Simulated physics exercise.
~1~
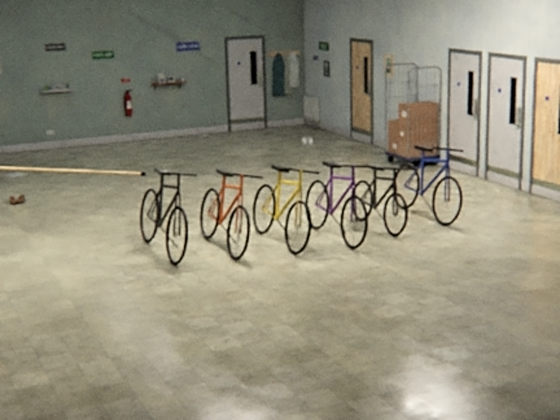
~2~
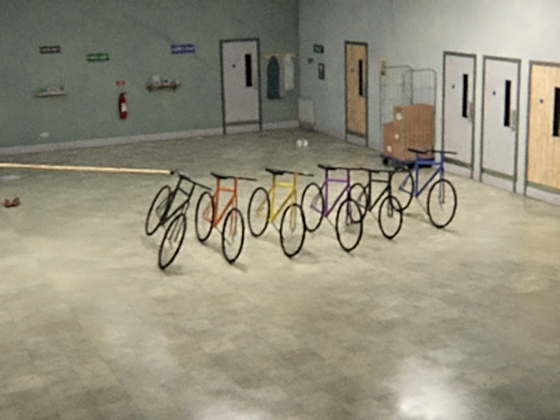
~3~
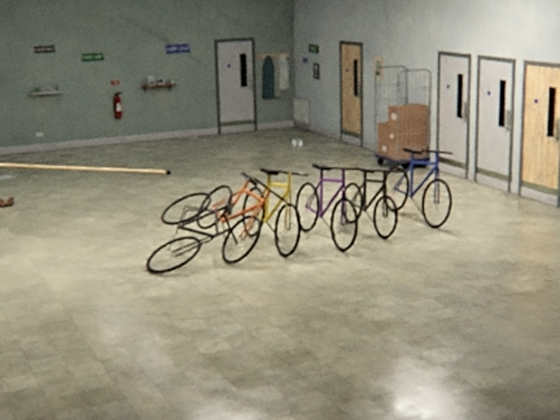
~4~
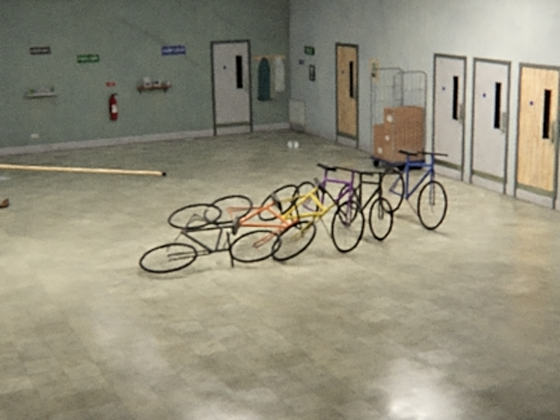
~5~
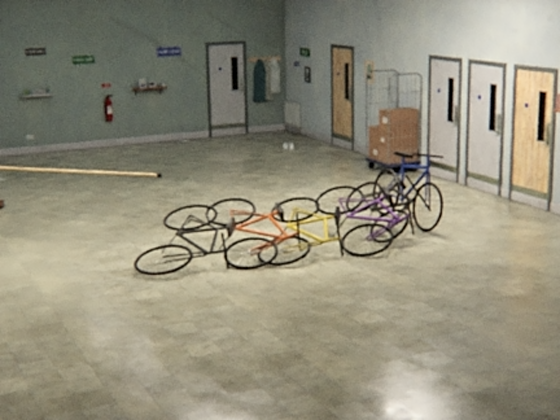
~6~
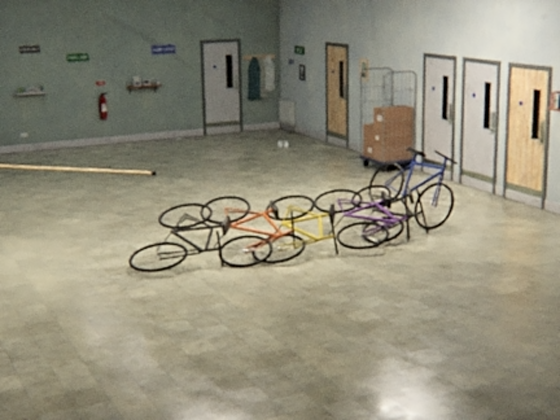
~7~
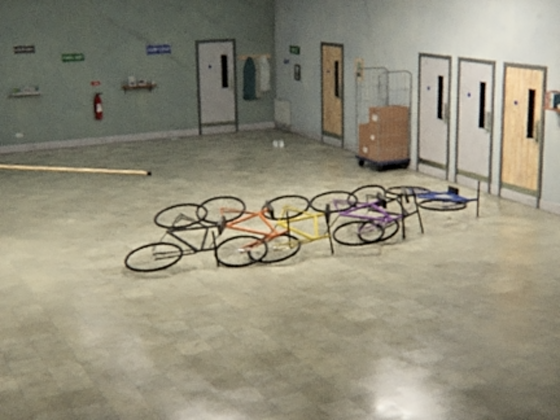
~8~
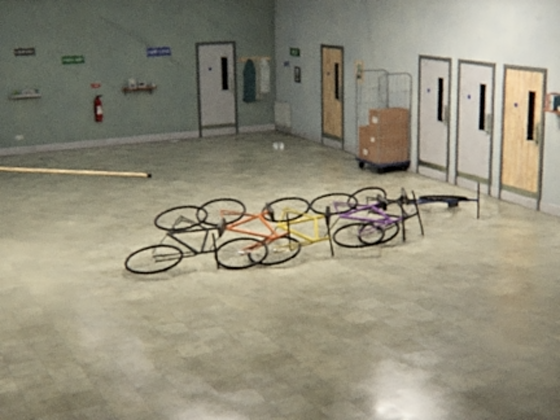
Six bicycles stand in a row across the tiled floor of a large grey-green hall, seen from above, with doors along the back and right walls and a cage trolley of boxes behind them. The row runs from a black bike at left through orange, yellow, purple and another black to blue at right, and a long pole reaches in from the left. The first black bike tips rightward into the orange one, and the fall passes down the row. Yellow, then purple go over, and the blue bike drops last. All six end up toppled in an overlapping line.
